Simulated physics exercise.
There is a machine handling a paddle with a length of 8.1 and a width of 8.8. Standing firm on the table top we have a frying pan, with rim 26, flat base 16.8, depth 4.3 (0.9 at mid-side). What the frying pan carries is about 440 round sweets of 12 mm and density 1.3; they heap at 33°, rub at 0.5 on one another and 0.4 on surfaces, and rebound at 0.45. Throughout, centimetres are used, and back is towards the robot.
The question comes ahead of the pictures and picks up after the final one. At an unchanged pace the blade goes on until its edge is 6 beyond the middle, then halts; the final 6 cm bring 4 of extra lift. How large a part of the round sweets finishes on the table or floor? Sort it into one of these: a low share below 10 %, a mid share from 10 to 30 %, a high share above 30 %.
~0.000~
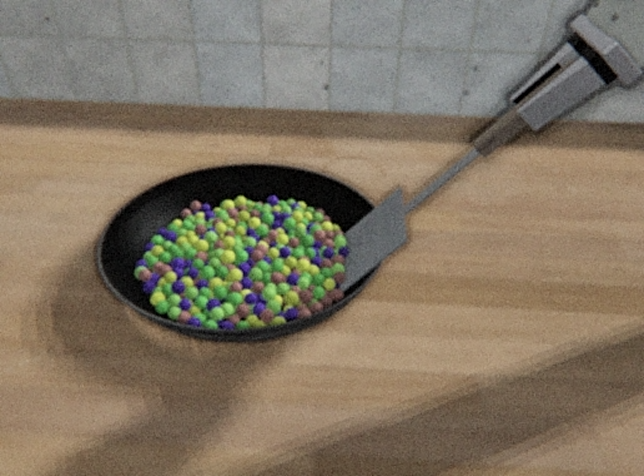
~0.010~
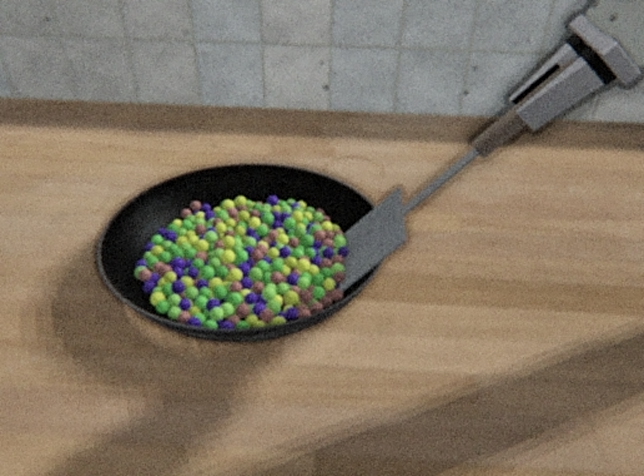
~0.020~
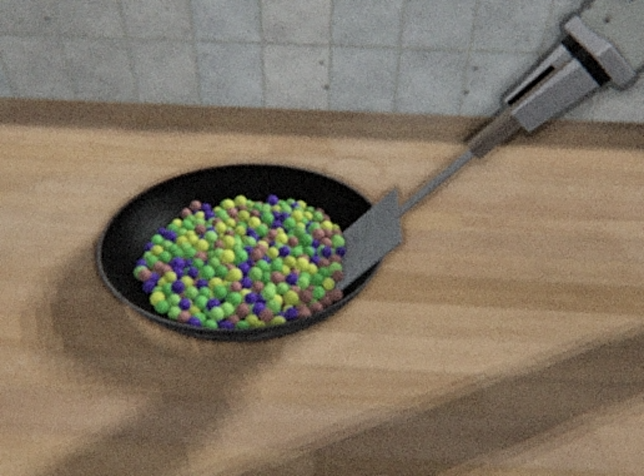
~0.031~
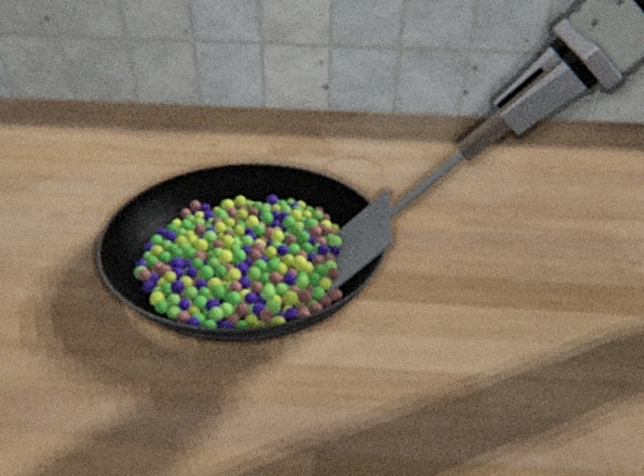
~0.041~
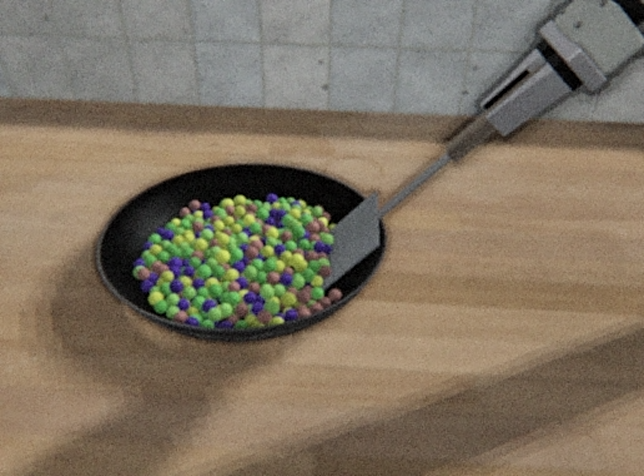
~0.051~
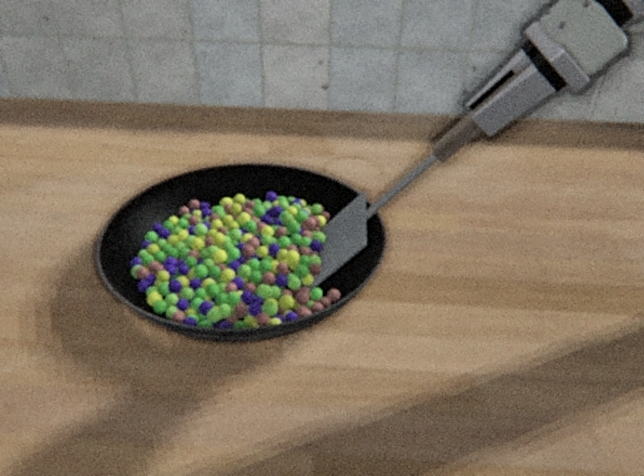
A mid share, from 10 to 30 %.
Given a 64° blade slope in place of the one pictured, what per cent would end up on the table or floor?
Some 20 in a hundred.
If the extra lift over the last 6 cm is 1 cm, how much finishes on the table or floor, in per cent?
Result: Approx. 10 %.
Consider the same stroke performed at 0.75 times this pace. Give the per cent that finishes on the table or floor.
Estimate: Approx. 5 %.
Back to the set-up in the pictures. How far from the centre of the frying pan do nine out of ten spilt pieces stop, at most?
I'd estimate close to 60 centimetres.
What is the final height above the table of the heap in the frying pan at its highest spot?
Close to 5.5 centimetres high.
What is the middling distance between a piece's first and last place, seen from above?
It works out to roughly 4 cm.
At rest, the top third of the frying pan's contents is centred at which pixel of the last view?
I'd say around pixel (158, 241).
By 0.09 s, sloping 49°, highest piece 6 above the table; 445 in the frying pan.
By 0.12 s, sloping 49°, highest piece 7 above the table; 445 in the frying pan.
By 0.34 s, sloping 49°, highest piece 7 above the table; 379 in the frying pan, 60 on the table or floor, 6 on the blade or in flight.
By 1.39 s, sloping 49°, highest piece 5 above the table; 378 in the frying pan, 67 on the table or floor.
Final count, 378 in the frying pan, 67 on the table or floor. That is 15 % on the table or floor.
